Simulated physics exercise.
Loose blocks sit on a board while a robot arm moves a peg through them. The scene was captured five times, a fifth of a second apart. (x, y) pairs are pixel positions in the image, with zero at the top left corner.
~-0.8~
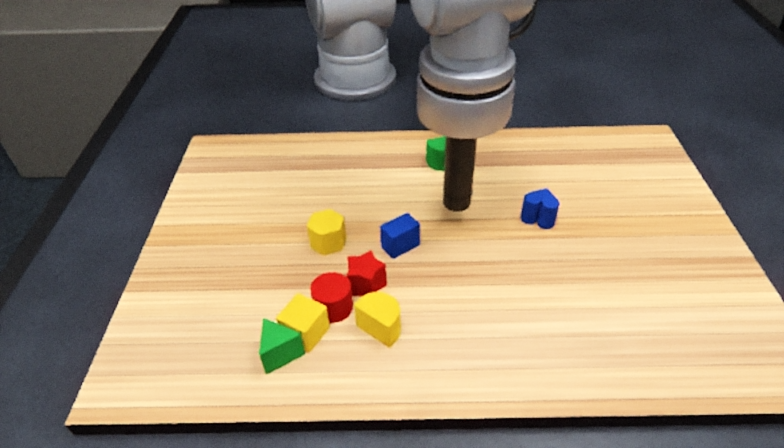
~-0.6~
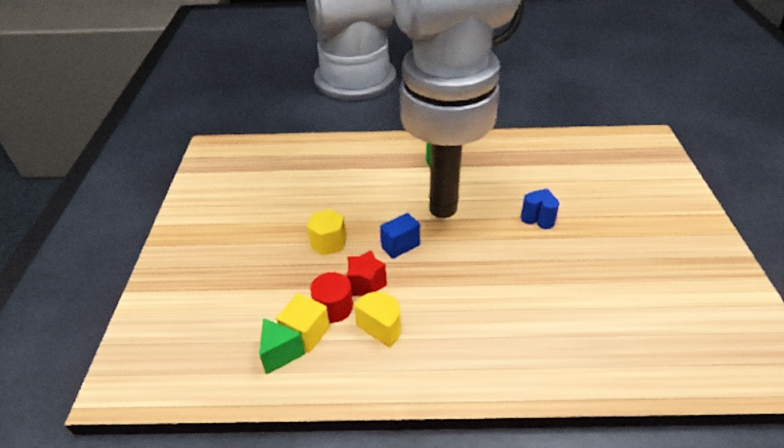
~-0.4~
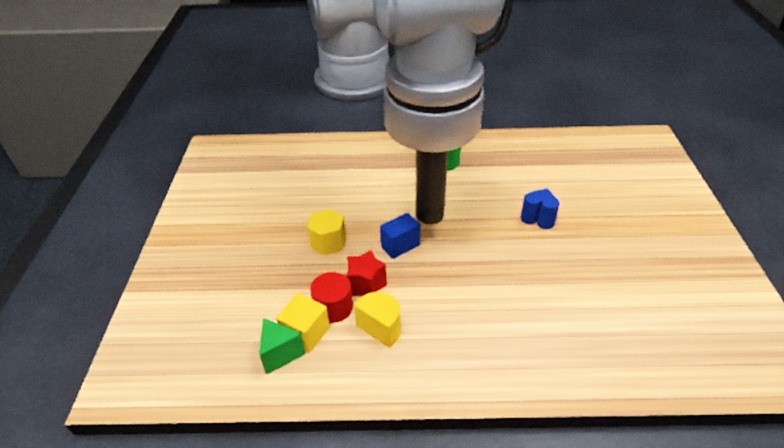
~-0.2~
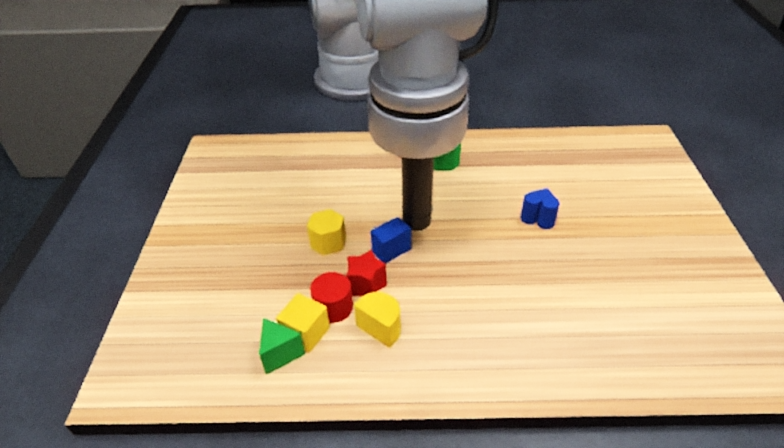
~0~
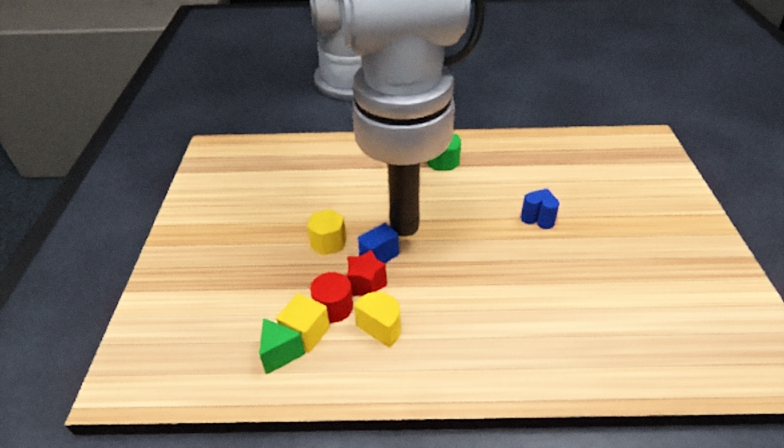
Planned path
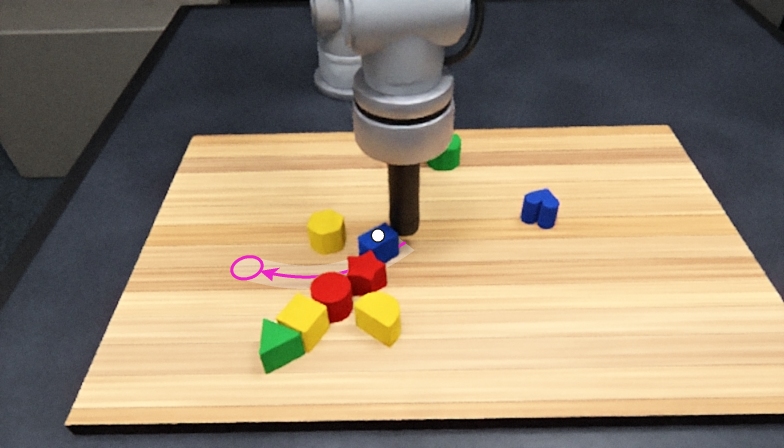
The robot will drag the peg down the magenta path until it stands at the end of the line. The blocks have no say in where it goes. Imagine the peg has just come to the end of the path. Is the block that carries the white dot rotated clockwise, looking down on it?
No - that is not the case.
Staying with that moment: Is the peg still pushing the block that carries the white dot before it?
Answer: No.
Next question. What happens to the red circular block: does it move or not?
The block in question is displaced by the end.
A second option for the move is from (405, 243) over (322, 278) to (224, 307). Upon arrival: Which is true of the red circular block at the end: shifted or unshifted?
By the last moment of the path, the red circular block has stayed put.
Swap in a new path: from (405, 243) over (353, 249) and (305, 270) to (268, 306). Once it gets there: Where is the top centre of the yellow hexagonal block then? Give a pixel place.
It should be at about (304, 220).
The drawn path runs from (405, 243) by way of (358, 268) and (301, 277) to (247, 268); the dot is on the blue rectangular block.
On the path given first. One third of the way, peg at (356, 253); red circular block at (329, 290); red star-shaped block at (359, 272), turned 40° anticlockwise; blue rectangular block at (323, 257), turned 15° clockwise.
Two thirds of the way, peg at (297, 262); yellow square at (294, 320); red circular block at (327, 298); red star-shaped block at (354, 272), turned 75° anticlockwise; blue rectangular block at (267, 274), turned 15° anticlockwise.
At the end, peg at (243, 253); yellow square at (294, 320); red circular block at (327, 298); red star-shaped block at (354, 272), turned 75° anticlockwise; blue rectangular block at (253, 278), turned 40° anticlockwise.
